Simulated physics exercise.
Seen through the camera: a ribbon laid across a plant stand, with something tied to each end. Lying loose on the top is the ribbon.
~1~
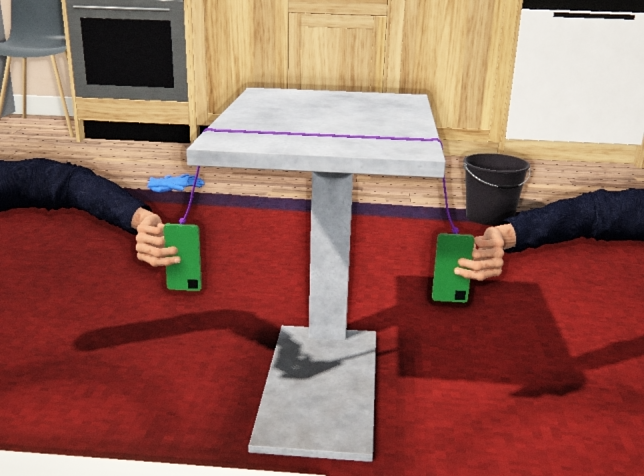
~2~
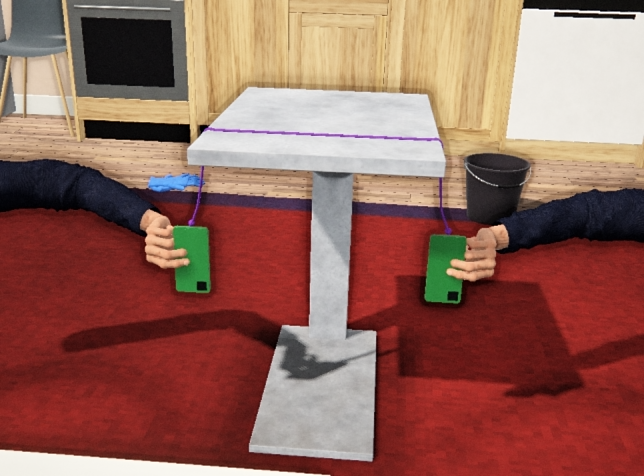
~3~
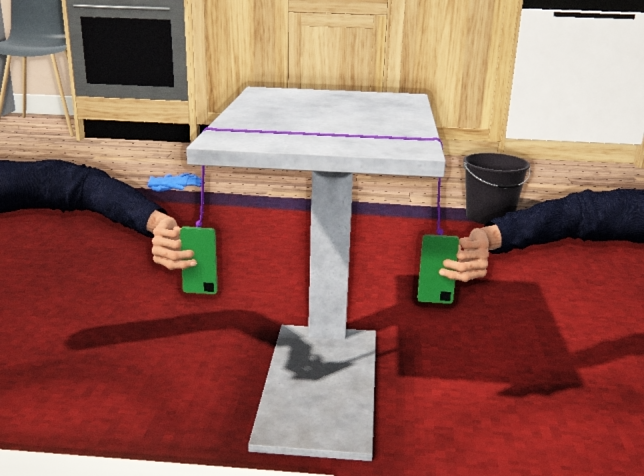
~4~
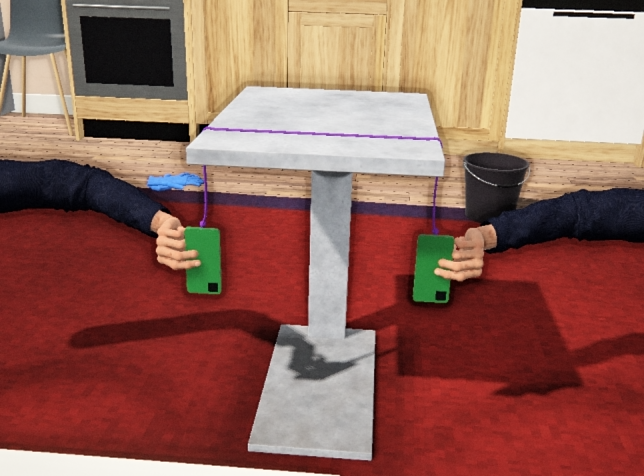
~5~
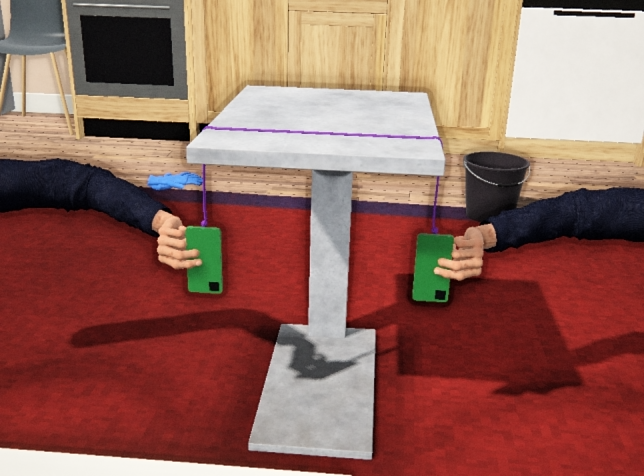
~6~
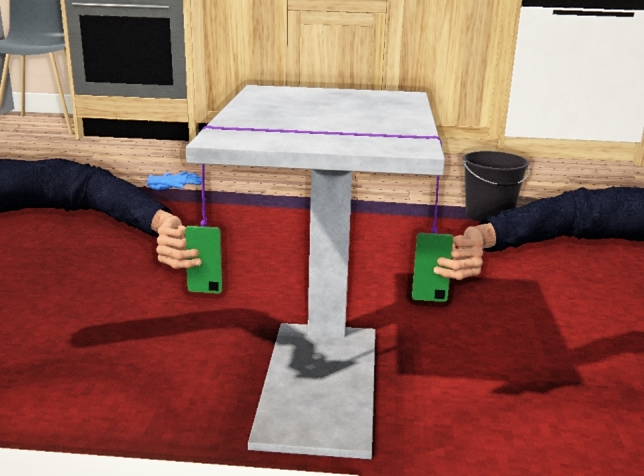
Two hands move green phones tied to a purple ribbon slightly inward, then hold them still.
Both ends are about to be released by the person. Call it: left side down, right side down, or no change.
No change.
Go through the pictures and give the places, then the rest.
The first picture shows left phone (183, 258); right phone (453, 268); ribbon over the top (321, 135).
The second picture shows left phone (192, 260); right phone (445, 269).
The third picture shows left phone (199, 261); right phone (438, 269).
The fourth picture shows left phone (203, 261); right phone (433, 269).
The fifth picture shows left phone (204, 260); right phone (433, 268).
The sixth picture shows left phone (204, 260); right phone (433, 268); ribbon over the top (320, 133).
Then, 0.18 s after the last picture, left phone hanging as before near (205, 261); right phone hanging as before near (431, 269).
Then, 0.70 s after the last picture, left phone hanging as before near (210, 261); right phone hanging as before near (427, 269).
At rest, left phone hanging as before near (207, 261); right phone hanging as before near (430, 269). The ribbon hangs still.
